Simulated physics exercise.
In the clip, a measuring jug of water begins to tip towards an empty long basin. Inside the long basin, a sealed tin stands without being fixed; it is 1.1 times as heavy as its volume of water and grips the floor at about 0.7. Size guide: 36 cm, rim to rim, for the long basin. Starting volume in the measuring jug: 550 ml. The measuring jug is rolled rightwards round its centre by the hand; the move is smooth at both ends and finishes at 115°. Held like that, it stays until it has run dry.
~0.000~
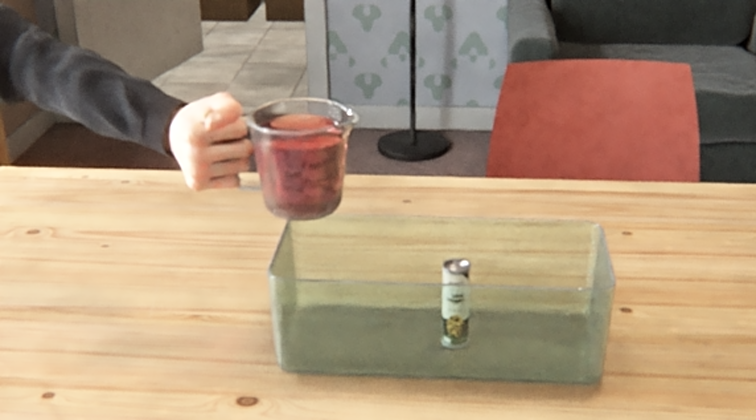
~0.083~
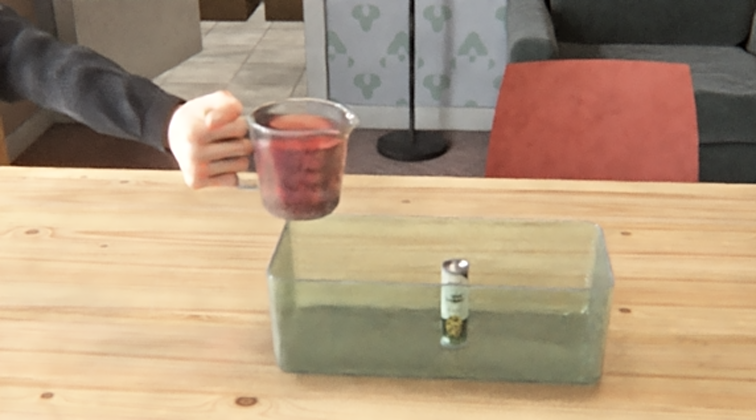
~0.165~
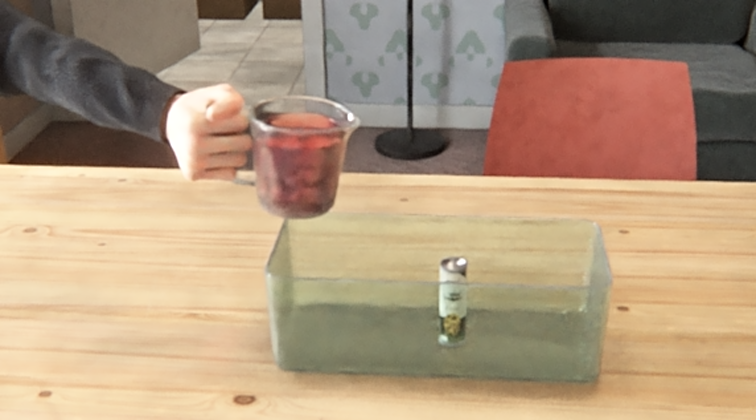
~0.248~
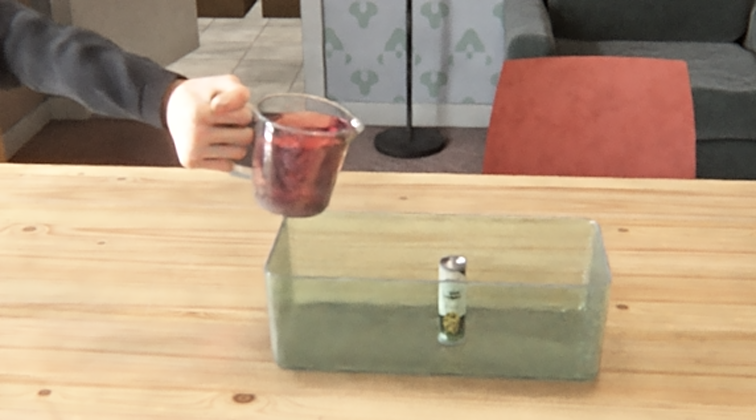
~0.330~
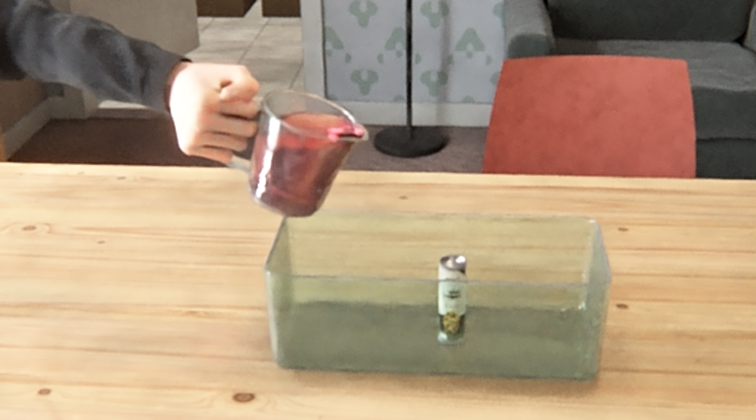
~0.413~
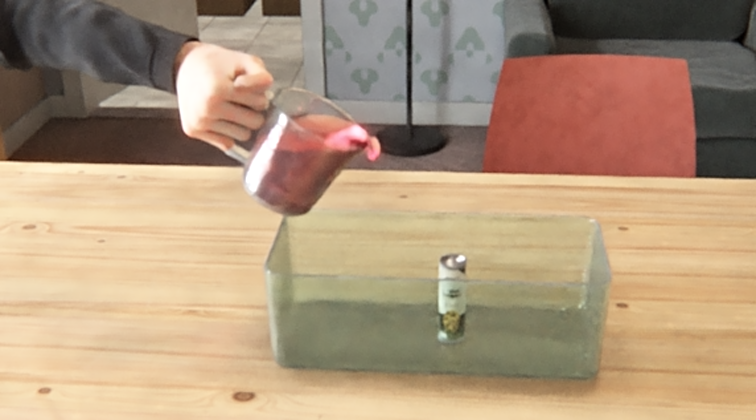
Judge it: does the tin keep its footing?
Looks like it will stay erect.
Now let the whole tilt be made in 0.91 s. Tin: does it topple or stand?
Result: Tin upright.
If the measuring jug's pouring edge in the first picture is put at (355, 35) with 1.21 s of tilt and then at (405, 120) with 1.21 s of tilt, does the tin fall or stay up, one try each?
Try 1: Tipped over; try 2: Tipped over.
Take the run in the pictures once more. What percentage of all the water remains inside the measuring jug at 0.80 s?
Portion remaining: Approx. 48 per cent.
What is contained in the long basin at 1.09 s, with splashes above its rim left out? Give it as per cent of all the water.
About 92 %.
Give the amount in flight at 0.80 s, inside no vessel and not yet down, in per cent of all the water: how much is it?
I'd say close to 18 per cent.
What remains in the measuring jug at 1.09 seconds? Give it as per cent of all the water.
4 in a hundred, give or take.
After 0.80 s the tilt is 86° and 48 per cent is still to pour; the tin stands where it began.
After 1.09 s the tilt is 112° and 4 per cent is still to pour; the tin stands where it began.
After 1.39 s the tilt is 115° and 0 per cent is still to pour; the tin stands where it began.
After 1.71 s the tilt is 115° and 0 per cent is still to pour; the tin stands where it began.
In the end the tin stands where it began.
